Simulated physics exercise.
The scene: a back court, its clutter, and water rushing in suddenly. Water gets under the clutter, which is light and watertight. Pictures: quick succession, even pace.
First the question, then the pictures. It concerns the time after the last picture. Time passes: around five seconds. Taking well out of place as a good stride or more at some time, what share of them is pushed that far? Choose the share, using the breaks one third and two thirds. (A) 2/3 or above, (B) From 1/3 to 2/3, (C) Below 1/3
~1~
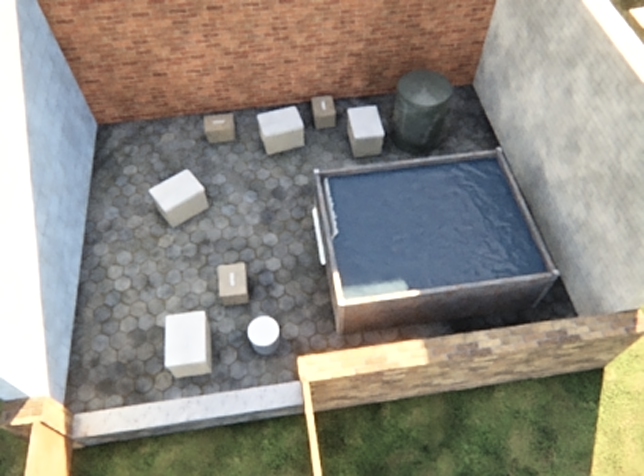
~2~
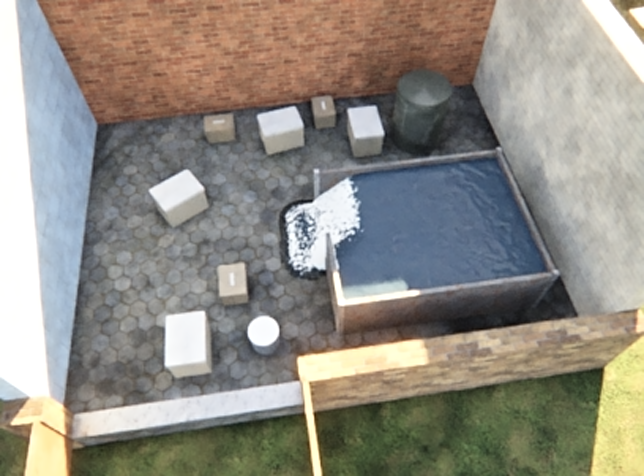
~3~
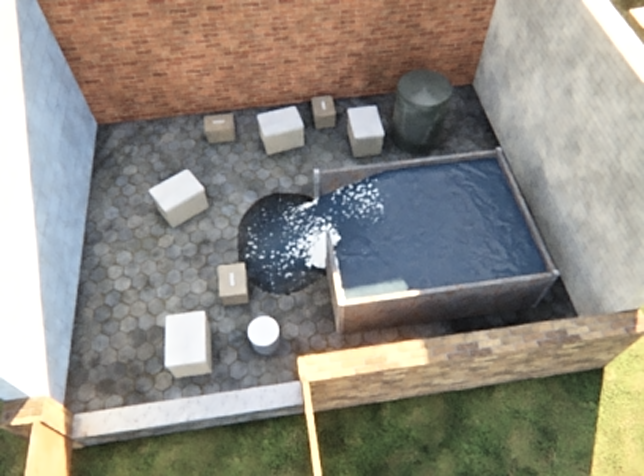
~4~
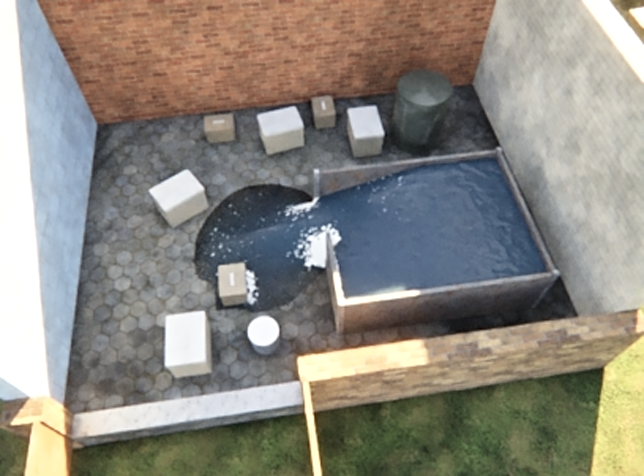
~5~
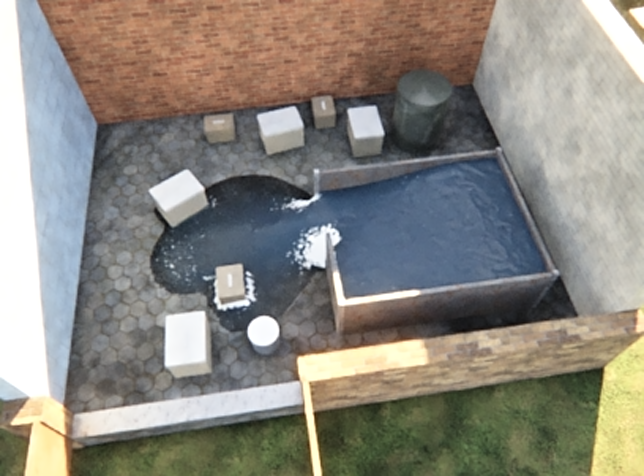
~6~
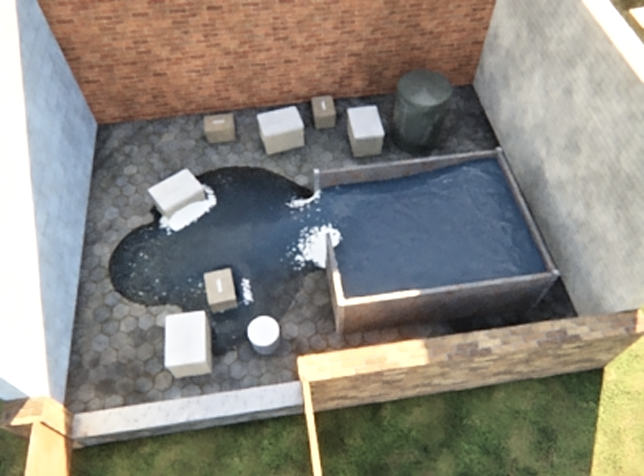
Answer: A.
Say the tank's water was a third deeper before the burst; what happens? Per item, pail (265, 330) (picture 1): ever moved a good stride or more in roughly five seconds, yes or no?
Going by the pictures, I'd say it stopped short.
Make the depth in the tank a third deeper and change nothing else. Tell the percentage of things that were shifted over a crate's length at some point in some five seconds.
90 per cent or so.
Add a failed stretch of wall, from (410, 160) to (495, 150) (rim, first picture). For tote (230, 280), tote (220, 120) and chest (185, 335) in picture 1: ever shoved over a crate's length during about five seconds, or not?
Lab note - in sequence: Never that far; made it that far; never that far.
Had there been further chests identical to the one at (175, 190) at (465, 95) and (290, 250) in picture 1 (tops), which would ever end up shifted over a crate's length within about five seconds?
Item by item: Remains in place; driven off.
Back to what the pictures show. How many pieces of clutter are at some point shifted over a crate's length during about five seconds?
6 in total.
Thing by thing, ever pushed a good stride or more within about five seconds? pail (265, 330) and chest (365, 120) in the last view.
Well, the first one remained nearby, while the second remained nearby.
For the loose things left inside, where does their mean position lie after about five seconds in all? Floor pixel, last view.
The remaining things centre around (339, 162).
A moment on, 1 of 8 are well off their spots; 0 afloat.
Next, 2 of 8 are well off their spots; 2 afloat.
Later, 4 of 8 are well off their spots; 2 afloat.
In the end, 6 of 8 are well off their spots, and 6 have been at some point; 2 afloat.
